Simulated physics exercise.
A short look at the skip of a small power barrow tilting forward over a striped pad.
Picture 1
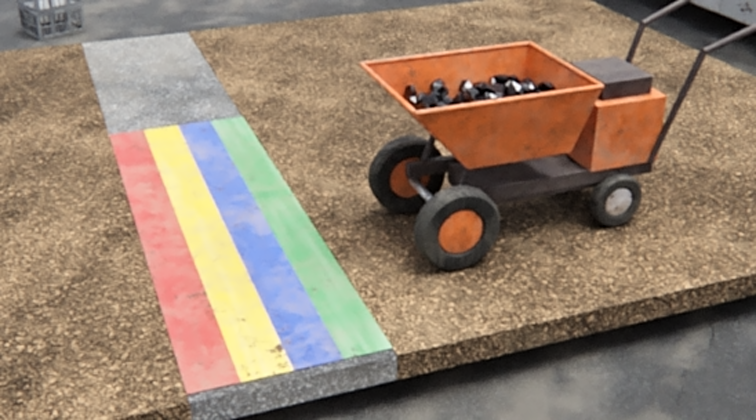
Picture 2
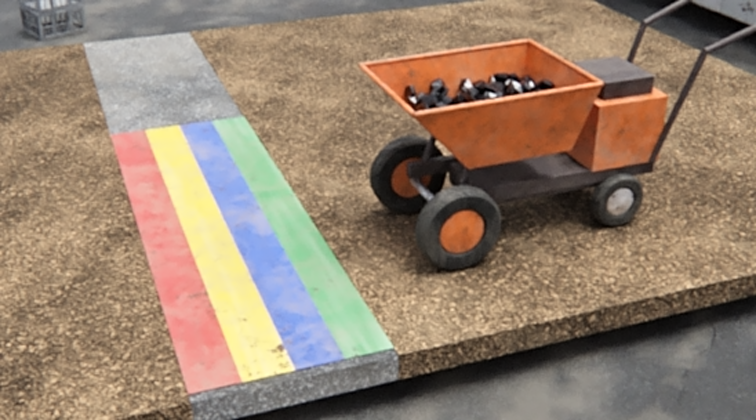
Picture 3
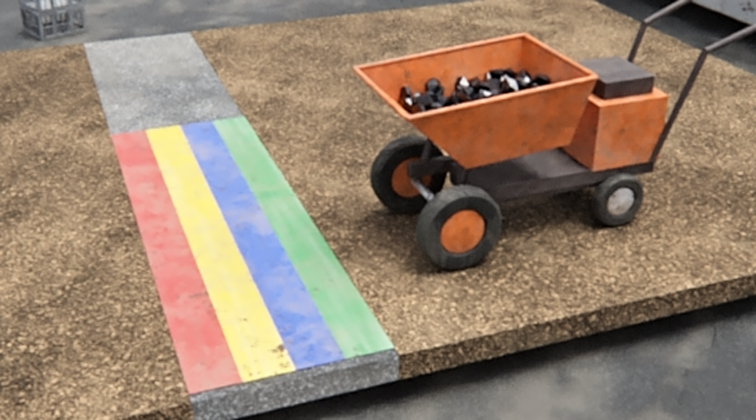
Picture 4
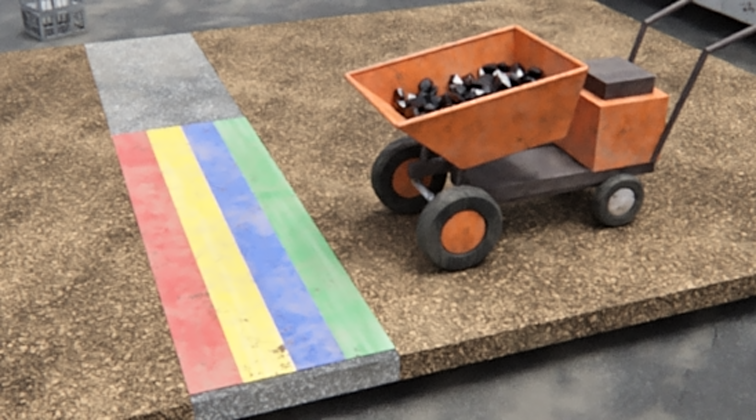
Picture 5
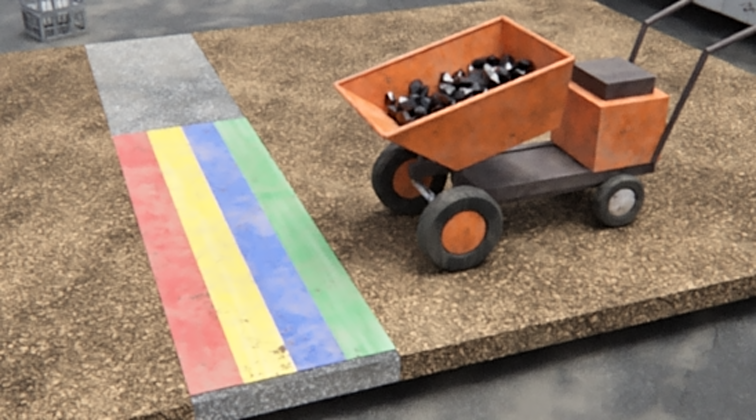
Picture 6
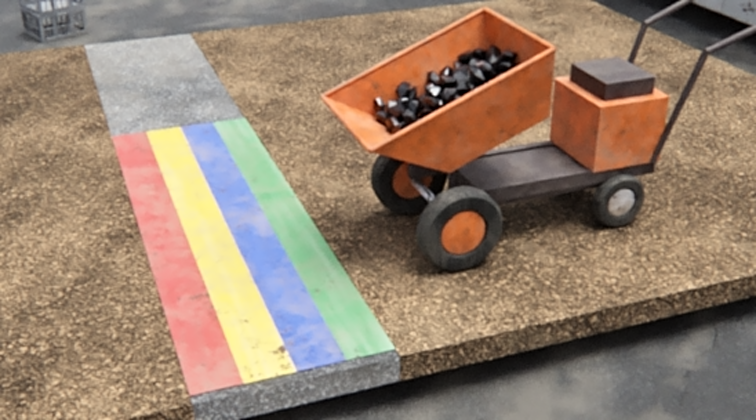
On a gritty brown slab beside a pad striped red, yellow, blue and green, an orange barrow stood still, then its skip of black lumps slowly tilted forward to the left, its back end rising clearly.
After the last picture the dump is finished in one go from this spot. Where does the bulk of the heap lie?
The blue one gets the largest share.
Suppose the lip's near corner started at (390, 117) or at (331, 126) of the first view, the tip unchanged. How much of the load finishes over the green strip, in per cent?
Roughly 0 per cent, and 0 per cent.
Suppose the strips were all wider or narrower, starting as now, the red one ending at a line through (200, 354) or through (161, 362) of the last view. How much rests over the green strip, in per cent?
In turn 0 and 10 in a hundred.
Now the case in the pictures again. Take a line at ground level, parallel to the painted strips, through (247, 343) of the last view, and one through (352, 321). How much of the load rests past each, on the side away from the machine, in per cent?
In turn 30 and 80 in a hundred.
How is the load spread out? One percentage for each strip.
Green strip: 5 %, blue strip: 30 %, yellow strip: 20 %, red strip: 10 %.
Soon after the last picture, skip tipped steeply; all in the skip.
A little later, skip tipped right over; about two thirds in the skip; a stray few over the green strip; about a quarter over the blue strip; a stray few over the yellow strip.
Later still, skip tipped right over; about a quarter in the skip; a stray few over the green strip; about a third over the blue strip; about a quarter over the yellow strip; a small part over the red strip; a small part off the paint.
At rest, skip tipped right over; about a quarter in the skip; a small part over the green strip; about a third over the blue strip; about a quarter over the yellow strip; a small part over the red strip; a small part off the paint.
